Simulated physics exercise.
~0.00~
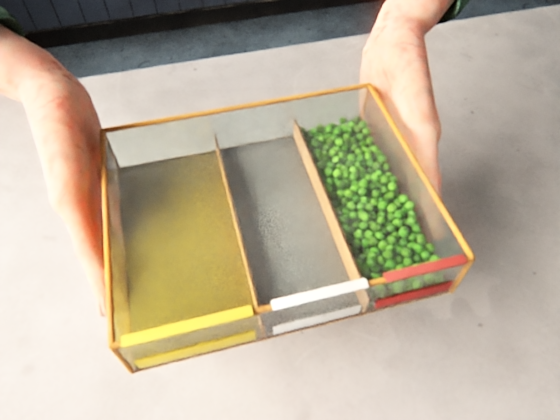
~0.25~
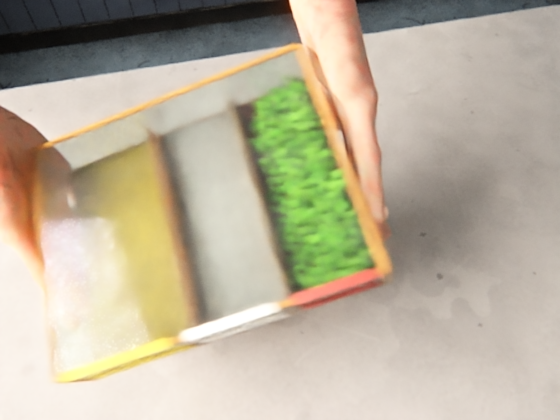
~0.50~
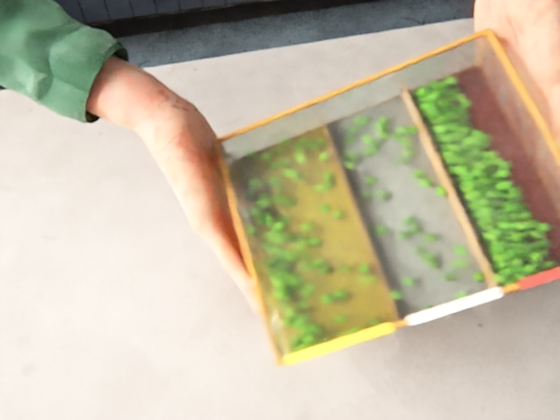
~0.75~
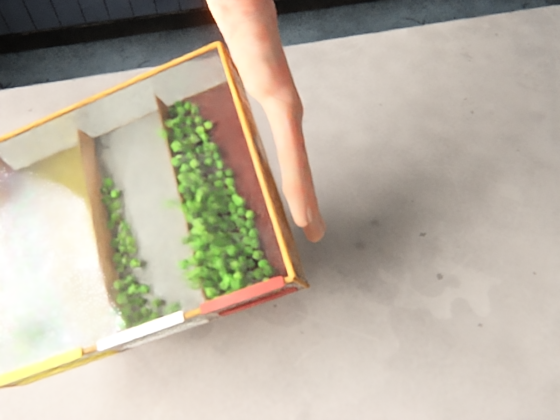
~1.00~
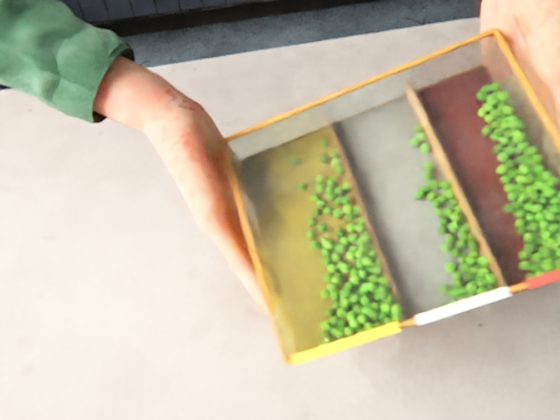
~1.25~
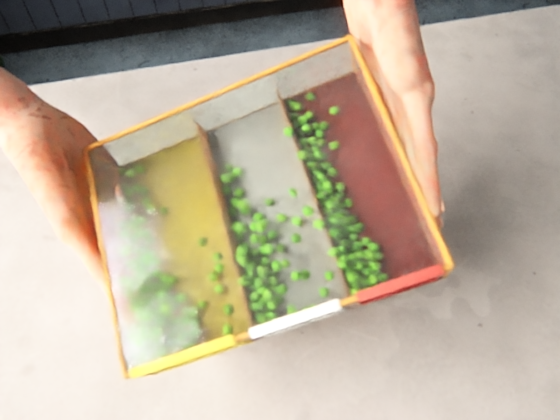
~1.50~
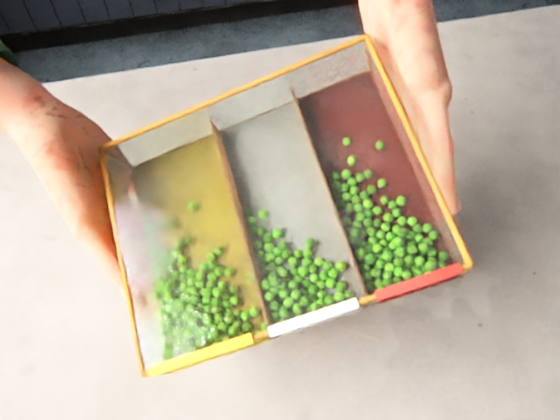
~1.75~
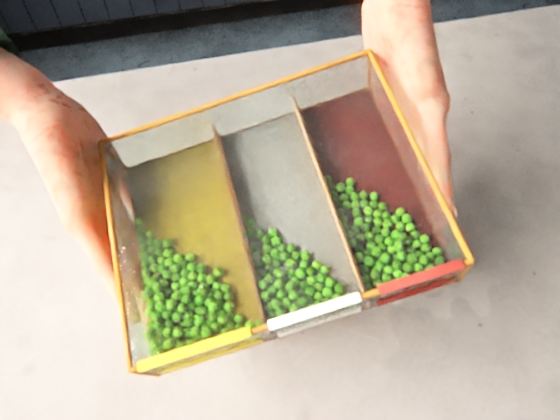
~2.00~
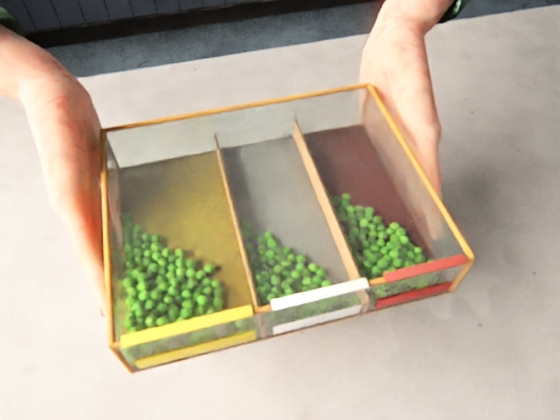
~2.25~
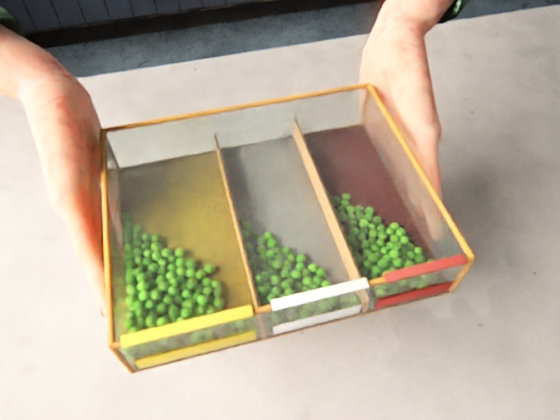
A clear-lidded box with orange edges, held in two hands above a pale grey tabletop and seen from above, has three compartments marked yellow, white and red from left to right. Bright green peas fill the red compartment on the right, while the other two are empty. The hands tilt the box and shake it widely from side to side, and peas scatter over the partitions into the white and yellow compartments. The shaking stops with the box still tilted, and the peas slide toward the near edge. The hands level it and hold it still, with peas heaped in all three compartments, most in yellow.
